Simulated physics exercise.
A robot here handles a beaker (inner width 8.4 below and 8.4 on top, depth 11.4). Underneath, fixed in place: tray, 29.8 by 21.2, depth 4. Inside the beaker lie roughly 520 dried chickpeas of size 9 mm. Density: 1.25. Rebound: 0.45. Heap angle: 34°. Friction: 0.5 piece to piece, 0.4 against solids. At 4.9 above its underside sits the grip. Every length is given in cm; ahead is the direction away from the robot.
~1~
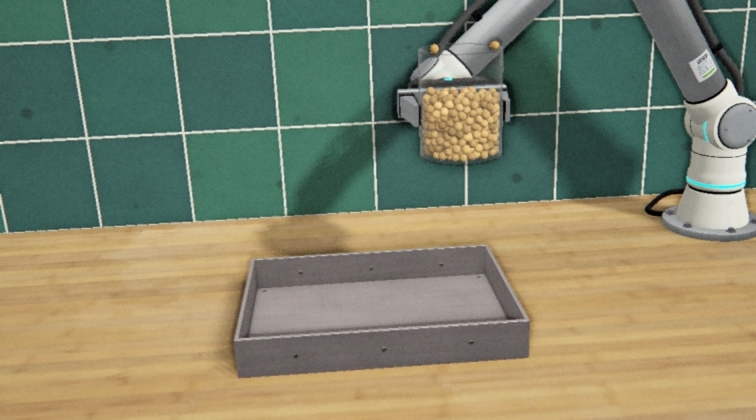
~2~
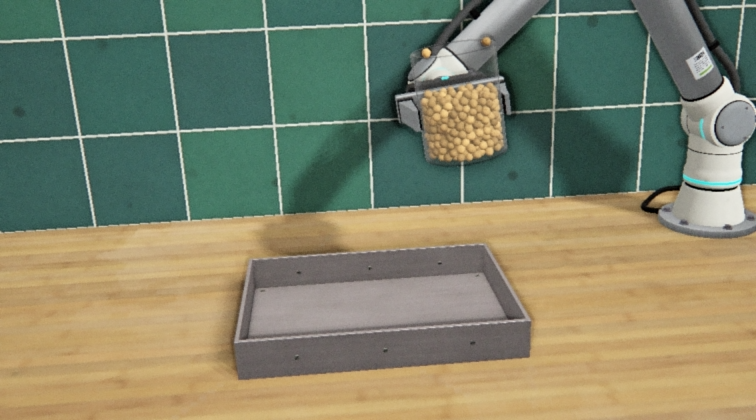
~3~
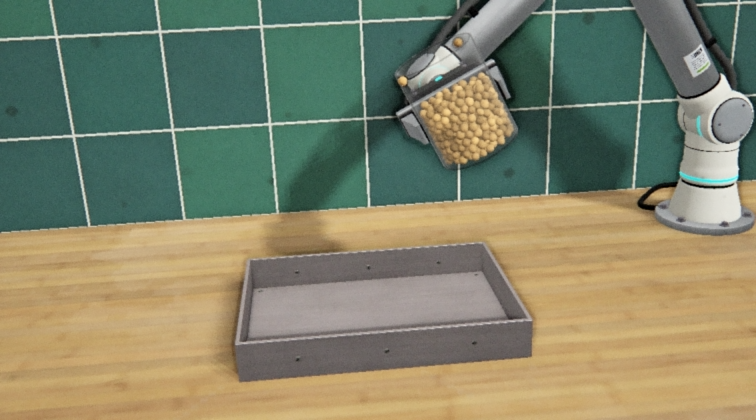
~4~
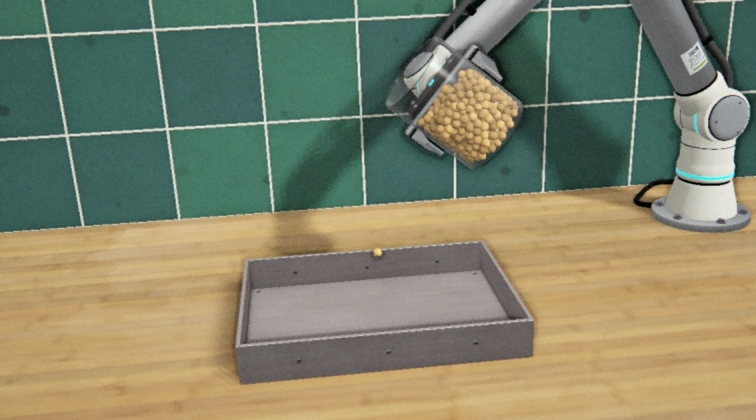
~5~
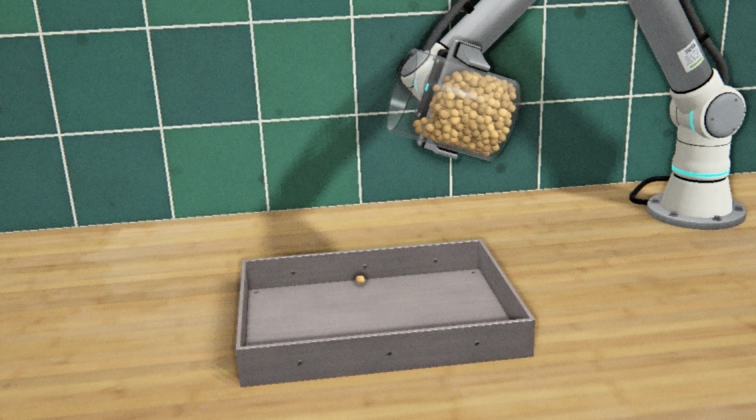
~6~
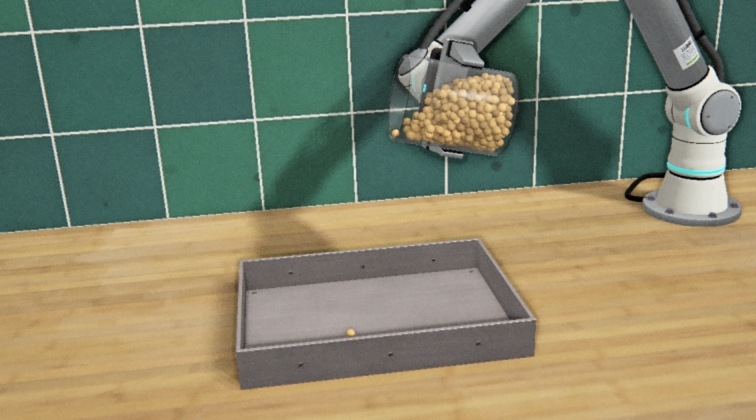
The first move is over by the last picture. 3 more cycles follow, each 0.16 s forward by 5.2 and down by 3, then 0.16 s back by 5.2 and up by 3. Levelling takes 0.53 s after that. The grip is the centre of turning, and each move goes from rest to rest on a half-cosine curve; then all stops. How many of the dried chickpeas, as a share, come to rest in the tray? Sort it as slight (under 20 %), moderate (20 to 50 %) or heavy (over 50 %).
It counts as moderate.
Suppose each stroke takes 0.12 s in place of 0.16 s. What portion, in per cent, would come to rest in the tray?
That change gives some 35 percent.
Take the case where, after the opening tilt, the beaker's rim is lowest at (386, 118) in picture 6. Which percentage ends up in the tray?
Roughly 0 per cent.
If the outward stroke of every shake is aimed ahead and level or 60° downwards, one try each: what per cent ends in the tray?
First try some 55 %, second try some 5 %.
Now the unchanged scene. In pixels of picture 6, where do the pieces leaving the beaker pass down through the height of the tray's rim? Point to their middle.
They come through centred close to (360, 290).
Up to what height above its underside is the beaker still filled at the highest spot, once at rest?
7.5 cm.
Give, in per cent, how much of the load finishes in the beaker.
My estimate would be some 70 percent.
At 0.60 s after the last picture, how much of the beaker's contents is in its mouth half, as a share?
Estimate: Around 45 %.
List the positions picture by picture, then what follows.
The beaker middle at (461, 104), level; upper third of the load around (461, 104), from x 425 to 495, top at y 45; 525 in the beaker, in the first picture.
The beaker middle at (460, 103), tilted 7° forward; upper third of the load around (463, 103), from x 425 to 500, top at y 40, in the second picture.
The beaker middle at (458, 103), tilted 27° forward; upper third of the load around (469, 101), from x 405 to 510, top at y 45; 524 in the beaker, 1 in flight or on a rim, in the third picture.
The beaker middle at (455, 105), tilted 50° forward; upper third of the load around (471, 98), from x 380 to 515, top at y 75; 524 in the beaker, 1 in flight or on a rim, in the fourth picture.
The beaker middle at (454, 106), tilted 70° forward; upper third of the load around (473, 92), from x 360 to 515, top at y 75; 524 in the beaker, 1 in the tray, in the fifth picture.
The beaker middle at (453, 107), tilted 77° forward; upper third of the load around (475, 95), from x 350 to 510, top at y 75; 524 in the beaker, 1 in the tray, in the sixth picture.
Then, 0.60 s on, tilted 77° forward, highest piece 25 above the table; 442 in the beaker, 52 in the tray, 1 on the table or floor, 30 in flight or on a rim.
Then, 1.19 s on, tilted 46° forward, highest piece 27 above the table; 380 in the beaker, 143 in the tray, 1 on the table or floor, 1 in flight or on a rim.
Then, 1.69 s on, level, highest piece 27 above the table; 380 in the beaker, 144 in the tray, 1 on the table or floor.
Then, 2.74 s on, level, highest piece 27 above the table; 380 in the beaker, 144 in the tray, 1 on the table or floor.
In the end, 380 in the beaker, 144 in the tray, 1 on the table or floor. That is 27 % in the tray.
